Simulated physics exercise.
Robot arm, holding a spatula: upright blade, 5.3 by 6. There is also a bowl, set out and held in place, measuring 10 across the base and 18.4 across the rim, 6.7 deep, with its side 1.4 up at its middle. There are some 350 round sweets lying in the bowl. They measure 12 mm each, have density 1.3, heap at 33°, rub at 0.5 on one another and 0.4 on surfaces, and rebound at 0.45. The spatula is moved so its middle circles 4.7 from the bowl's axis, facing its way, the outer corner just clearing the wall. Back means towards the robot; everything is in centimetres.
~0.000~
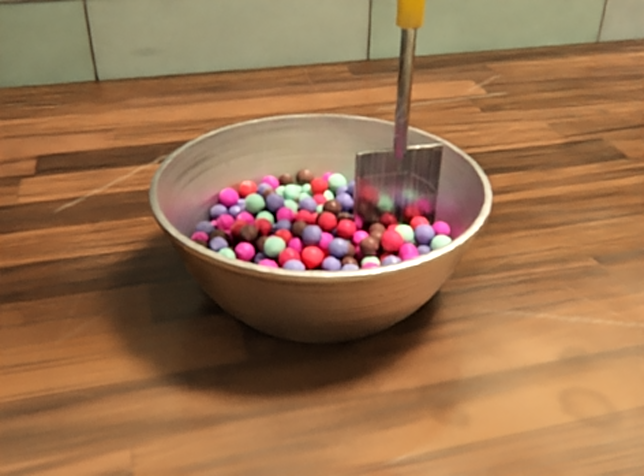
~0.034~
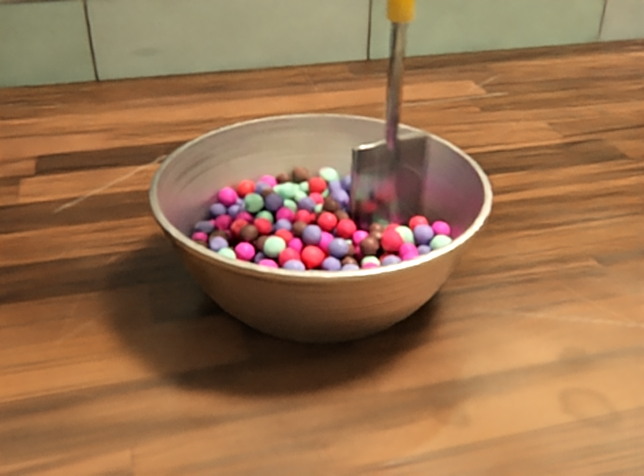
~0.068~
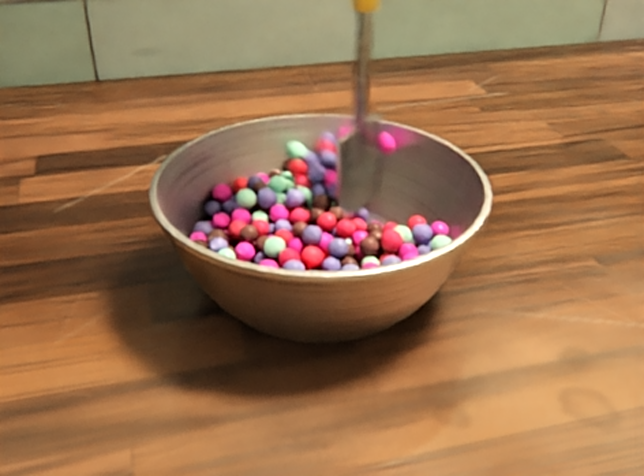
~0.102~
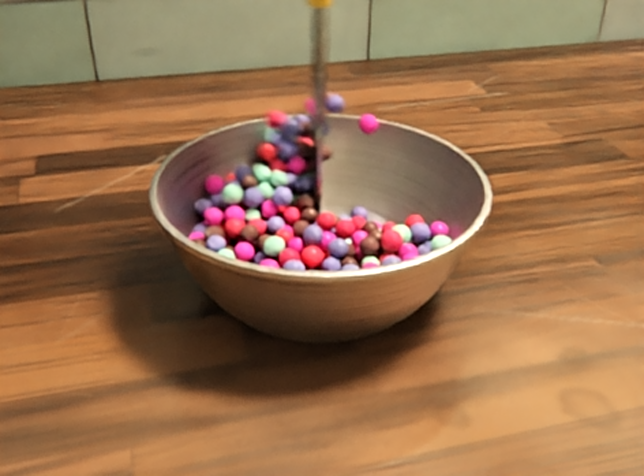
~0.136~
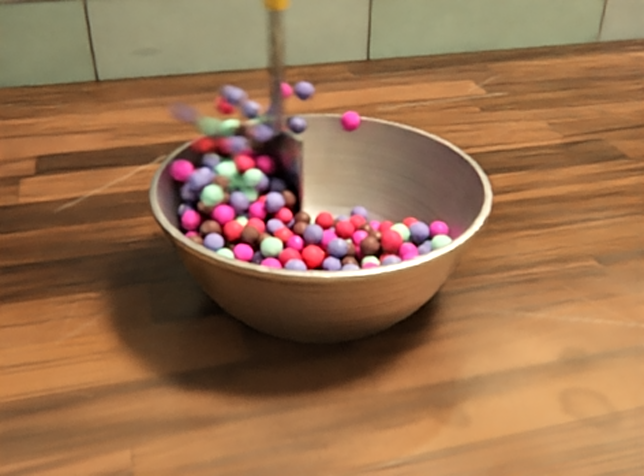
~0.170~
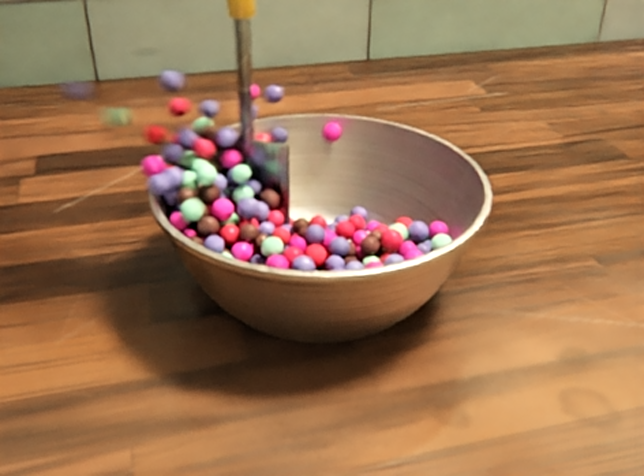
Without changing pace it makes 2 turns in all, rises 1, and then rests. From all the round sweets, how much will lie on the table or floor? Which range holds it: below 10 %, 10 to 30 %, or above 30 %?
The range above 30 %.
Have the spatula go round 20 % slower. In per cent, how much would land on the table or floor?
That would be some 35 percent.
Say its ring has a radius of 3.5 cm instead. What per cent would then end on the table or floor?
Roughly 35 percent, I'd expect.
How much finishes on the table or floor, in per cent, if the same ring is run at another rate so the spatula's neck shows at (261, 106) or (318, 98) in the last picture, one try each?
Near 40 per cent for the first, near 25 per cent for the second.
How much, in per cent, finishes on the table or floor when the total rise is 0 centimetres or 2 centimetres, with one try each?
Some 55 and 40 per cent.
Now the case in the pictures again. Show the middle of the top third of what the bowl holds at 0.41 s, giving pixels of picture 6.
About (403, 165) in the last picture.
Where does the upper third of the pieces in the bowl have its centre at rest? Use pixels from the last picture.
Centre, approx.: (320, 219).
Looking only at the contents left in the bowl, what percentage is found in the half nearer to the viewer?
45 %.
After 0.41 s, 5° round, highest piece 10 above the table; 245 in the bowl, 52 on the table or floor, 49 in flight or on the tool.
After 0.65 s, 229° round, highest piece 9 above the table; 201 in the bowl, 129 on the table or floor, 16 in flight or on the tool.
After 0.97 s, 0° round, highest piece 6 above the table; 188 in the bowl, 158 on the table or floor.
After 1.67 s, 0° round, highest piece 4 above the table; 188 in the bowl, 158 on the table or floor.
At rest, 188 in the bowl, 158 on the table or floor. That is 46 % on the table or floor.
